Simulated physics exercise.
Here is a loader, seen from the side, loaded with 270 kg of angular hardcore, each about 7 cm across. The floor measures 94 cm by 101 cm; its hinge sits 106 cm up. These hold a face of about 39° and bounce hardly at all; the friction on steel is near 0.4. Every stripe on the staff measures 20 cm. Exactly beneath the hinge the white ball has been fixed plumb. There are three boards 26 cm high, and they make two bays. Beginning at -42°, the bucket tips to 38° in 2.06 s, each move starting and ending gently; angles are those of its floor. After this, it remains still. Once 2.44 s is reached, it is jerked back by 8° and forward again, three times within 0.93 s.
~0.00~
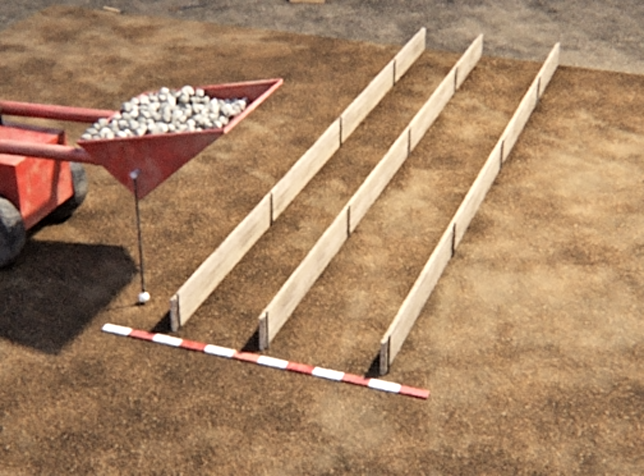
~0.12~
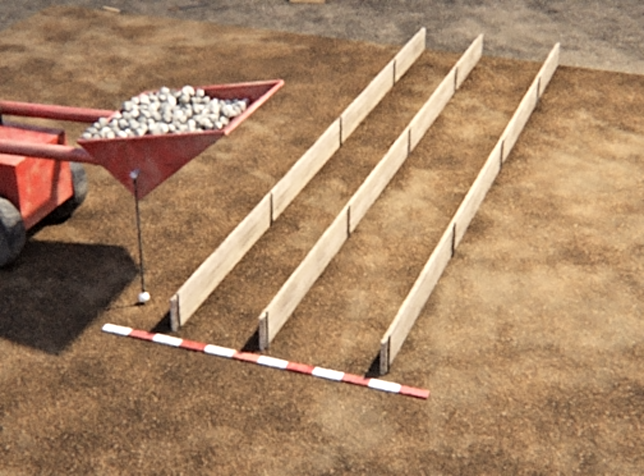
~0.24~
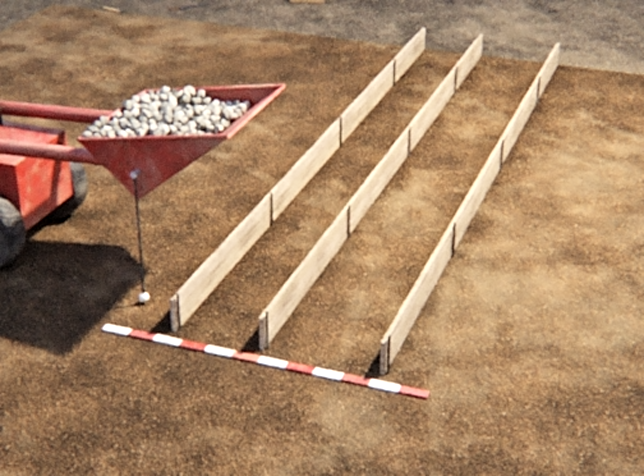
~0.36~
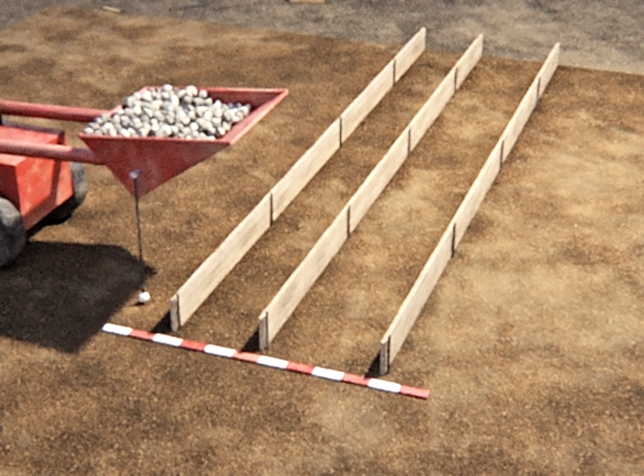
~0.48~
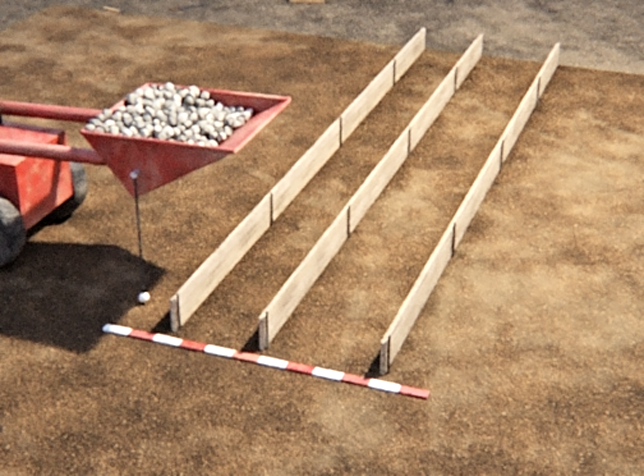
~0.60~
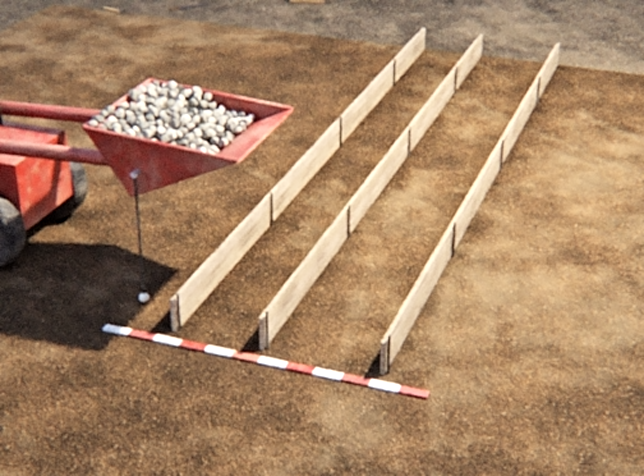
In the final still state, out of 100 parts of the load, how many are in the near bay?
Some 95 out of 100.
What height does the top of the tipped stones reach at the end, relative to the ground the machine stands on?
Roughly 36 cm above ground level.
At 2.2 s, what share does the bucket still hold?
Held: Approx. 45 %.
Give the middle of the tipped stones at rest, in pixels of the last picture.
Roughly at pixel (275, 276).
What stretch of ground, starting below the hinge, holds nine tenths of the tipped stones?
Roughly 100 cm.
After 1.5 s the floor is at 25°; 100 % in the bucket; the foremost stones are at (236, 197).
After 2.2 s the floor is at 38°; 47 % in the bucket, 53 % in the near bay; the foremost stones are at (295, 284).
After 3.8 s the floor is at 38°; 0 % in the bucket, 95 % in the near bay, 5 % in the far bay; the foremost stones are at (380, 302).
After 6.4 s the floor is at 38°; 0 % in the bucket, 95 % in the near bay, 5 % in the far bay; the foremost stones are at (380, 302).
